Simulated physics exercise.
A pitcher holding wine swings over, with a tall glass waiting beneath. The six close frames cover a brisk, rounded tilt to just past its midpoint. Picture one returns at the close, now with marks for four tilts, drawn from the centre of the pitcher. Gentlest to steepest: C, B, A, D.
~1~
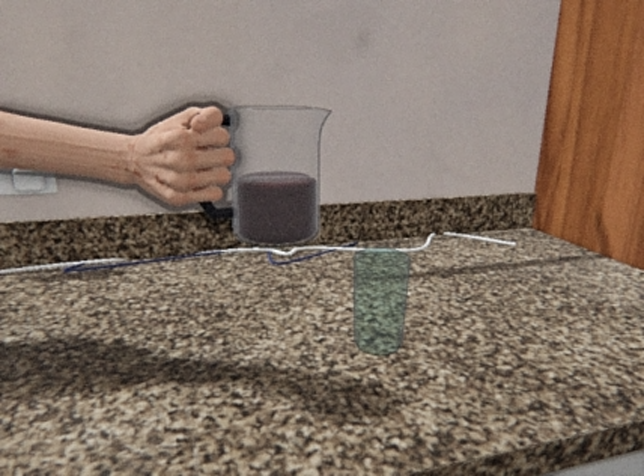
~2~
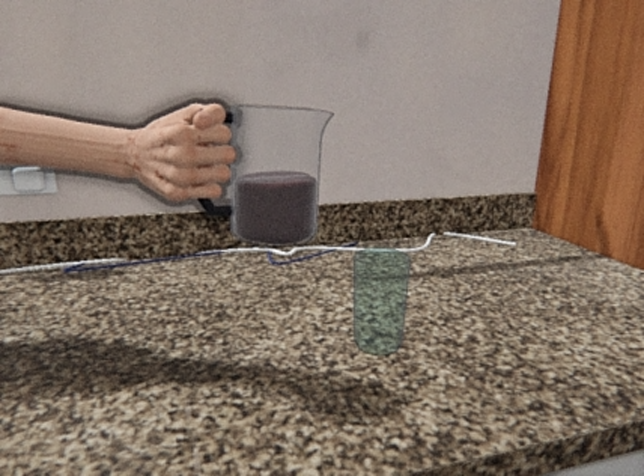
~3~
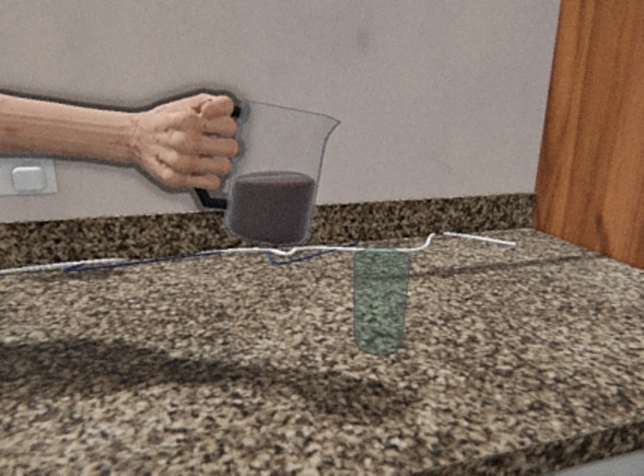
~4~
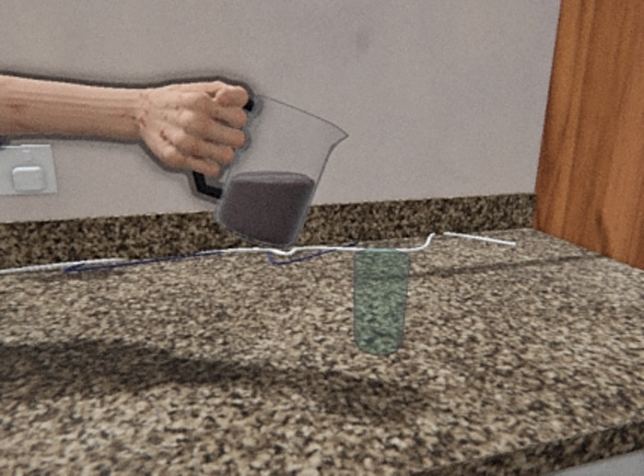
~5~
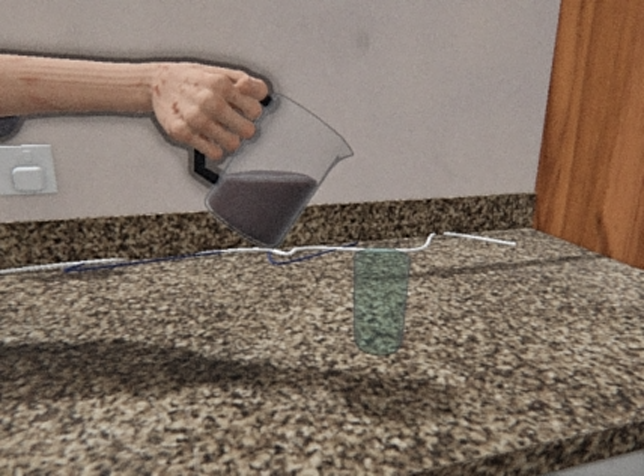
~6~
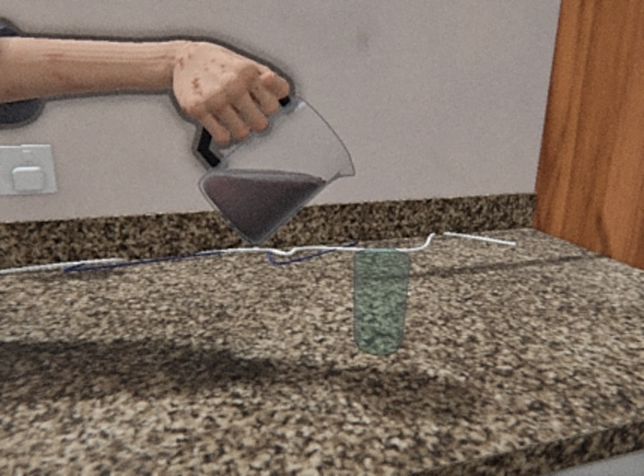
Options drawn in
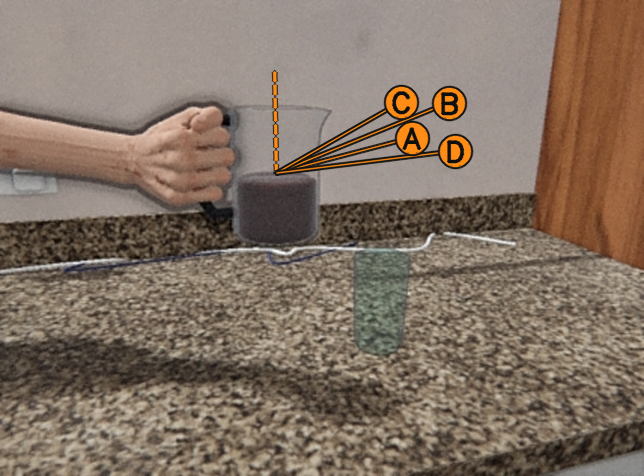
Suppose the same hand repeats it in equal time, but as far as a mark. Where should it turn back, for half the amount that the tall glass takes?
The best mark is A.
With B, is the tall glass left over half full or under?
Under.
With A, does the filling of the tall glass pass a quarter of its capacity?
Yes.
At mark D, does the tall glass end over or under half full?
Over.
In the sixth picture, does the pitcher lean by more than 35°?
Yes, it does.
On the marked copy, A at (395, 141); B at (433, 109); C at (386, 110); D at (438, 152).
Choosing A, the tall glass ends with about 52 % of what it can hold.
Choosing B, the tall glass ends with about 29 % of what it can hold.
Choosing C, the tall glass ends with about 11 % of what it can hold.
Choosing D, the tall glass ends with about 75 % of what it can hold.
